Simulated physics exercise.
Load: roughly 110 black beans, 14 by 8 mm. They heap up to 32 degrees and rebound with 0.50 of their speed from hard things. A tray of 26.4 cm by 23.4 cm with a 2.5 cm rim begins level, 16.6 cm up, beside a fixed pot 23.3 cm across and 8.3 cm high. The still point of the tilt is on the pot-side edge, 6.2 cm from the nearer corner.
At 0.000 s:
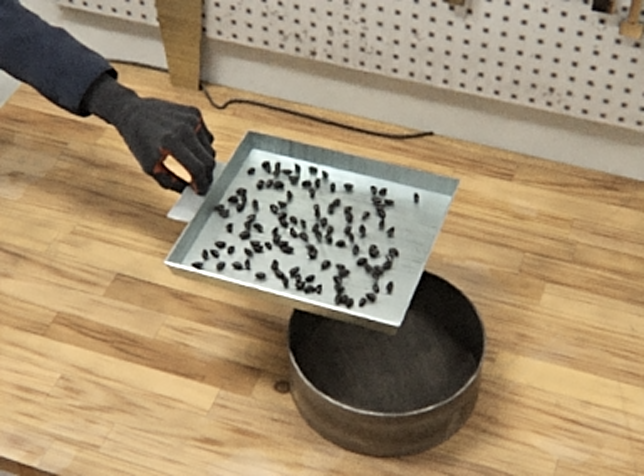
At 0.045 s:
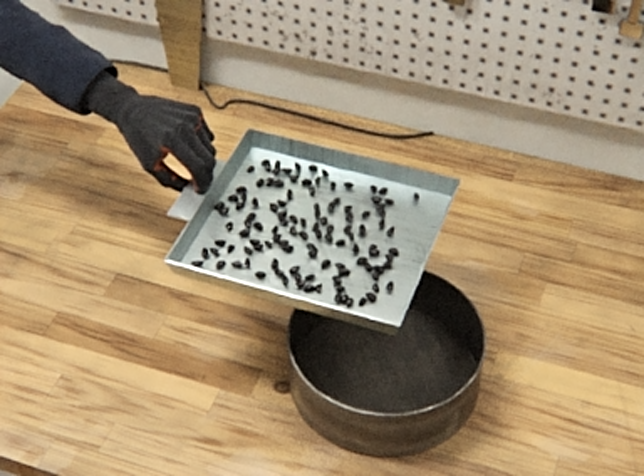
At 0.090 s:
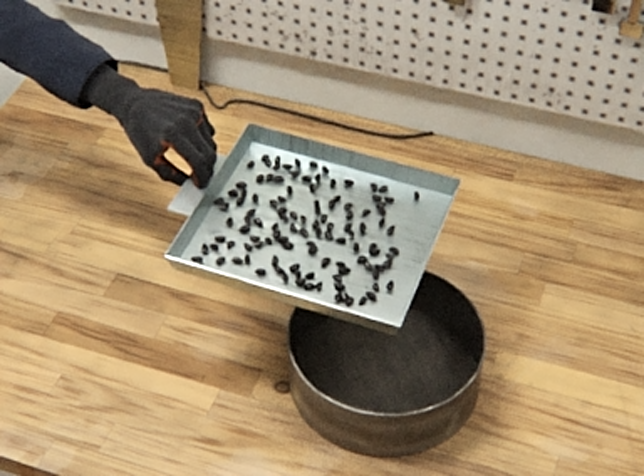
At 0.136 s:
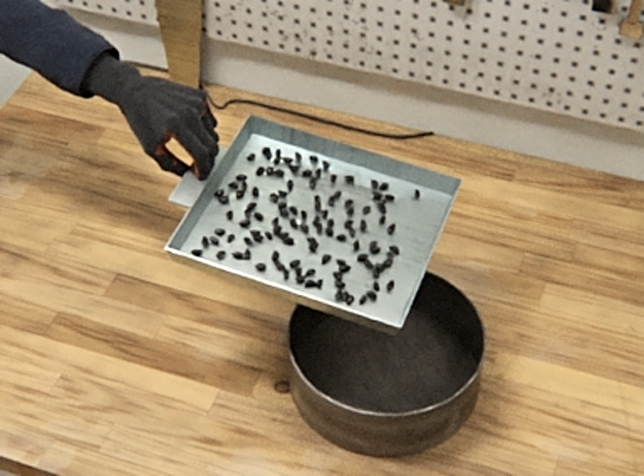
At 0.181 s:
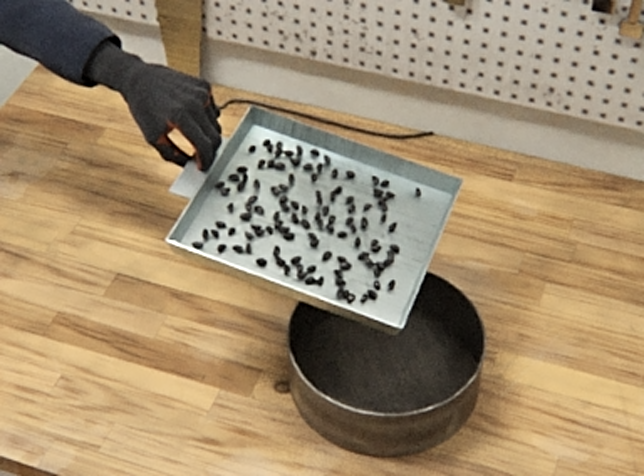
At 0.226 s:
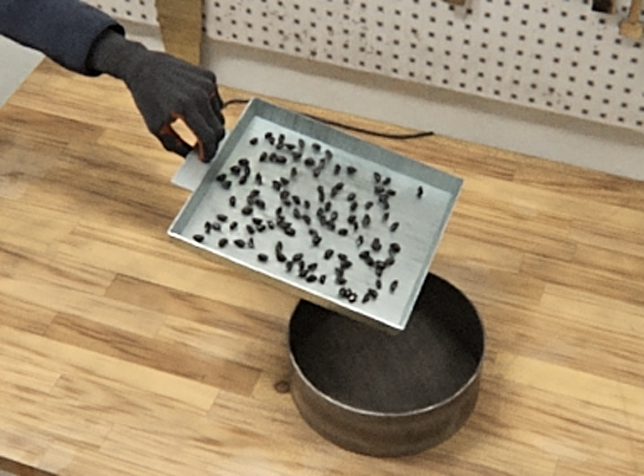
At the start, a gloved hand at the left grips the tab of a shallow metal tray scattered with black beans, above a dark round pot on a wooden bench. The hand then lifts the tray's left side, slowly at first and then faster, tilting it toward the pot, while the beans barely shift.
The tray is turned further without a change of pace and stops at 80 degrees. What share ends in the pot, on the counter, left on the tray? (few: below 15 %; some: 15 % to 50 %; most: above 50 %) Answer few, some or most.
Pot: Some, counter: Few, tray: Most.
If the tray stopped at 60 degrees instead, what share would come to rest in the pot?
It would be near 5 per cent.
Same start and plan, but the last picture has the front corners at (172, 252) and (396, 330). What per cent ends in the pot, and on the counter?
Pot 85, counter 0.
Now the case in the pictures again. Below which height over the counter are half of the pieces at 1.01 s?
About 18 cm.
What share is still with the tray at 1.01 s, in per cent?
Roughly 90 per cent.
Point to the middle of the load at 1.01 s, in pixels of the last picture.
Near (423, 269).
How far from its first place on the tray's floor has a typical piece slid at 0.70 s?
Some 11 cm.
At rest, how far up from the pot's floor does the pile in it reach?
Roughly 1.0 cm.
After 0.70 s, tilt 45 degrees; the tray holds 100 %, the pot 0 %.
After 1.01 s, tilt 66 degrees; the tray holds 90 %, the pot 5 %.
Then, at 1.42 s, tilt 80 degrees; the tray holds 80 %, the pot 15 %.
In the end, at 3.2 s, pot 35 %, counter 5 %, tray 55 %.
